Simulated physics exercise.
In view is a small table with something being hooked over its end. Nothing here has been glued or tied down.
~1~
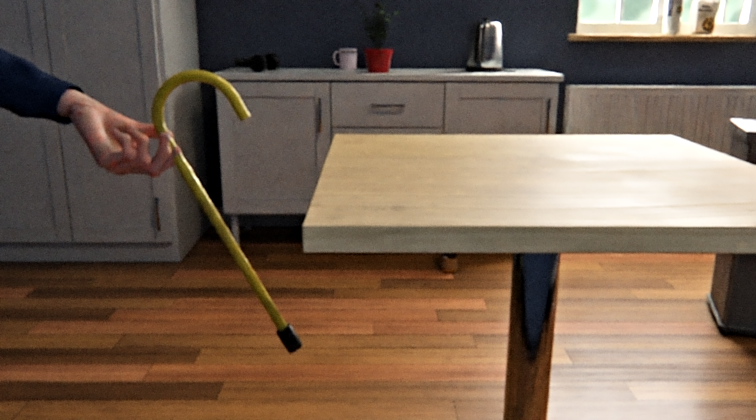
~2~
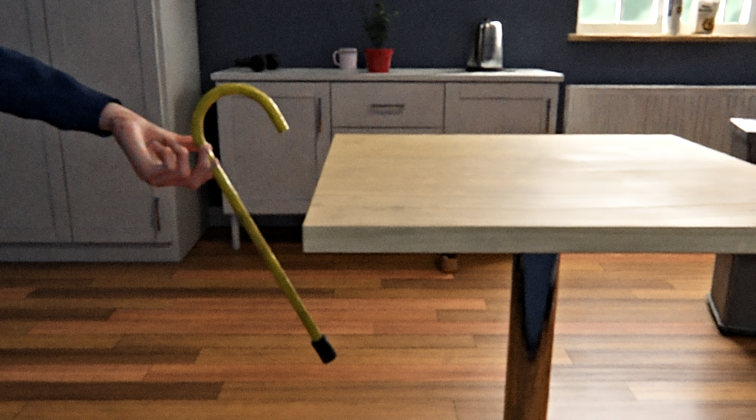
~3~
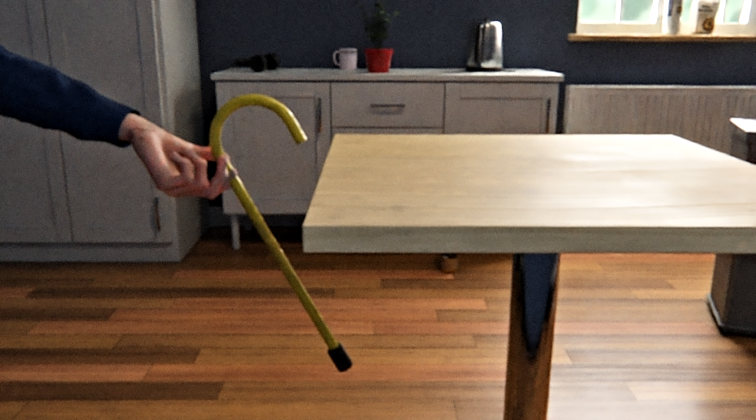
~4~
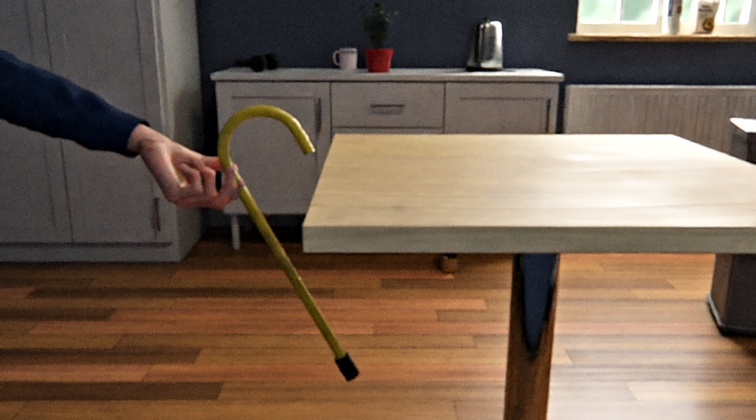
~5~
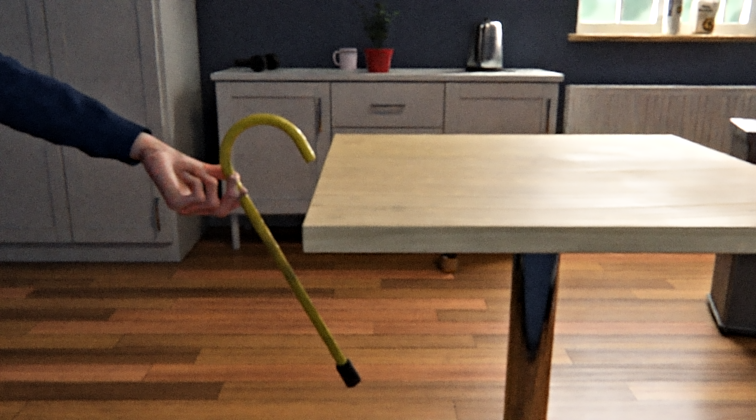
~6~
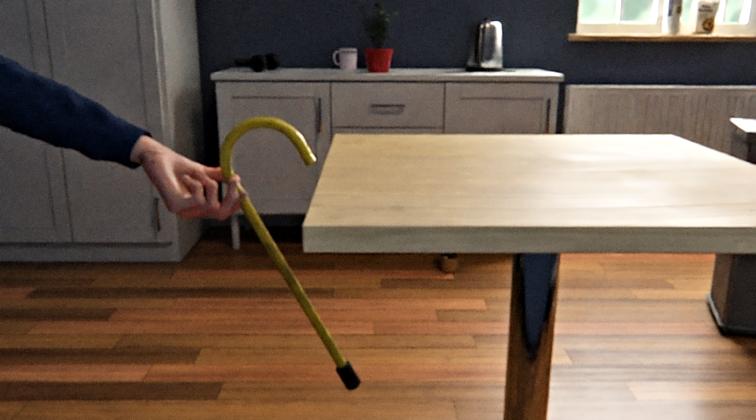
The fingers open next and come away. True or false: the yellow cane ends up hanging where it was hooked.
False.
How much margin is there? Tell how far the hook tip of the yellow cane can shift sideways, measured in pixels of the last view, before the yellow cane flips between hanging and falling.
The flip comes at close to 12 pixels toward the right.
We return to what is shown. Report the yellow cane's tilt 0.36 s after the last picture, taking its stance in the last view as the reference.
Roughly 5 degrees.
Then, 0.36 s on from there, yellow cane at the bottom.
In the end, the yellow cane slips off.
